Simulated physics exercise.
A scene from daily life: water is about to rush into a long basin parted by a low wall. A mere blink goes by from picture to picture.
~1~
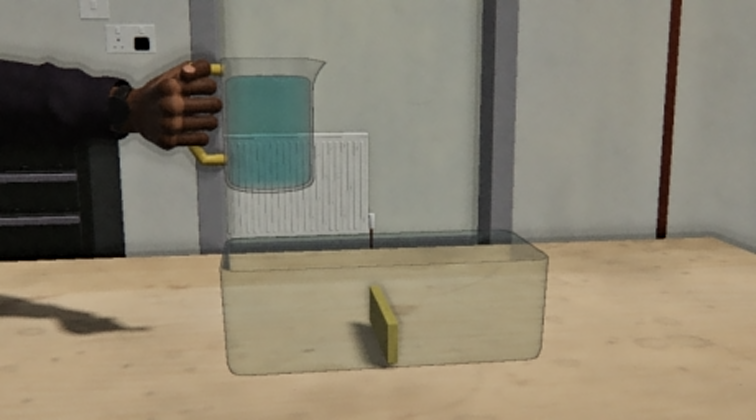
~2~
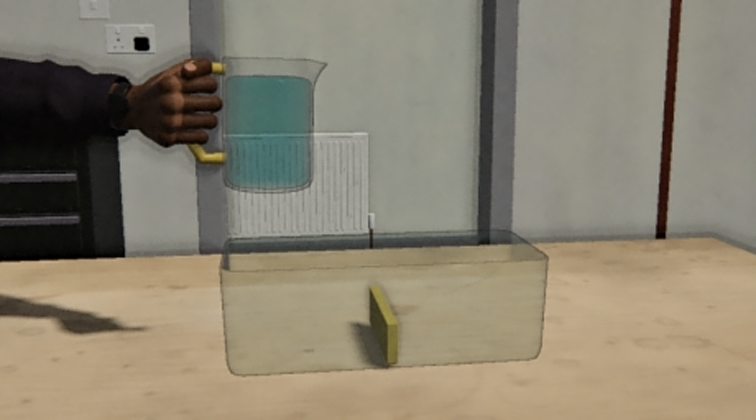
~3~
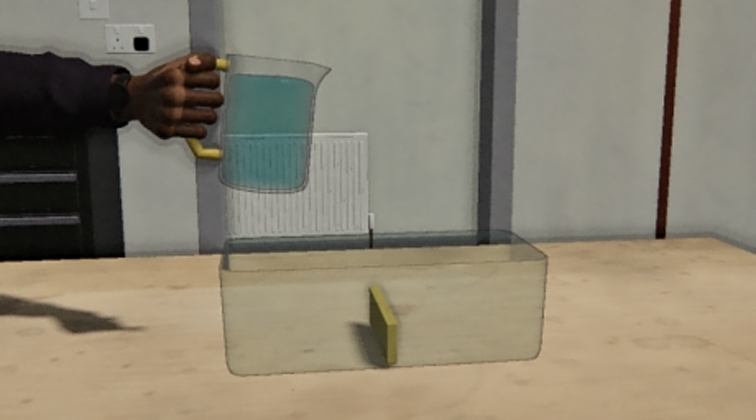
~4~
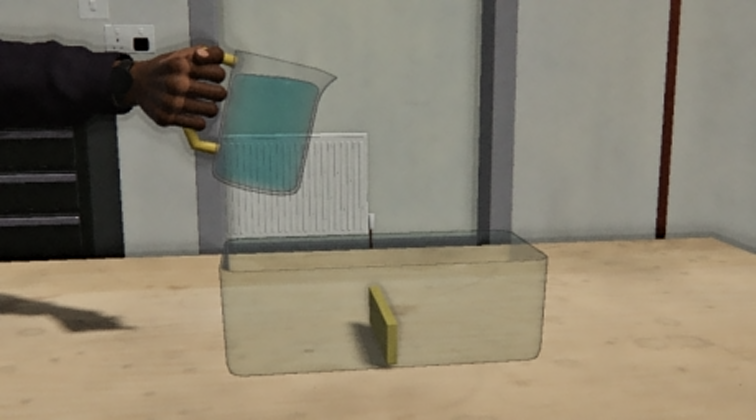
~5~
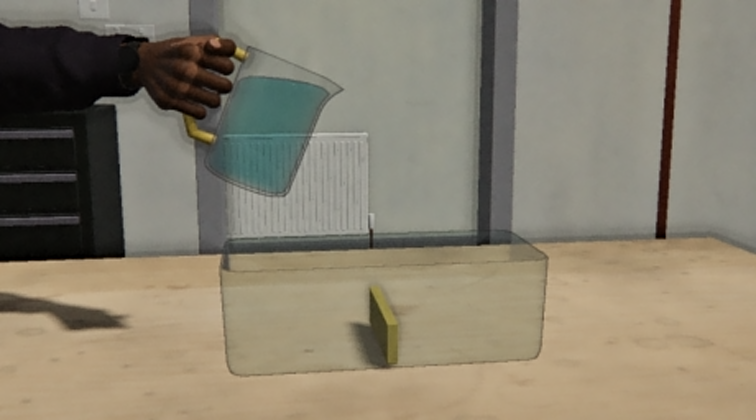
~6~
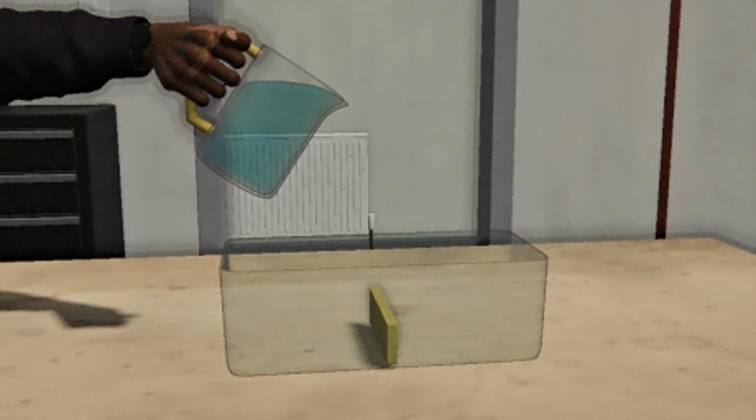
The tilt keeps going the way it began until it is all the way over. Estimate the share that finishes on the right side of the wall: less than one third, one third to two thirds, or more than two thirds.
The right side ends up with more than two thirds.
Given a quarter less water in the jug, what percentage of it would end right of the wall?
Some 85 parts in a hundred.
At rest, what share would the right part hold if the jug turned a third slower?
I'd say roughly 90 in every hundred ends up there.
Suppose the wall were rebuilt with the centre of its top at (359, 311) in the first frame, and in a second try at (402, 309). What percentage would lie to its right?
It works out to around 95 per cent for the first and around 60 per cent for the second.
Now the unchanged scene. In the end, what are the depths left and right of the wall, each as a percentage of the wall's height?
I'd say about 10 for the left and about 60 for the right.
A moment on, the jug is tipped on its side and 67 per cent is still to pour, 0 is left of the wall and 10 right of it.
Next, the jug is tipped right over and 29 per cent is still to pour, 2 is left of the wall and 48 right of it.
Then the jug is tipped right over and 10 per cent is still to pour, 3 is left of the wall and 79 right of it.
Later the jug is tipped right over and 3 per cent is still to pour, 5 is left of the wall and 89 right of it.
In the end 8 per cent lies left of the wall, 90 right of it and 2 outside.
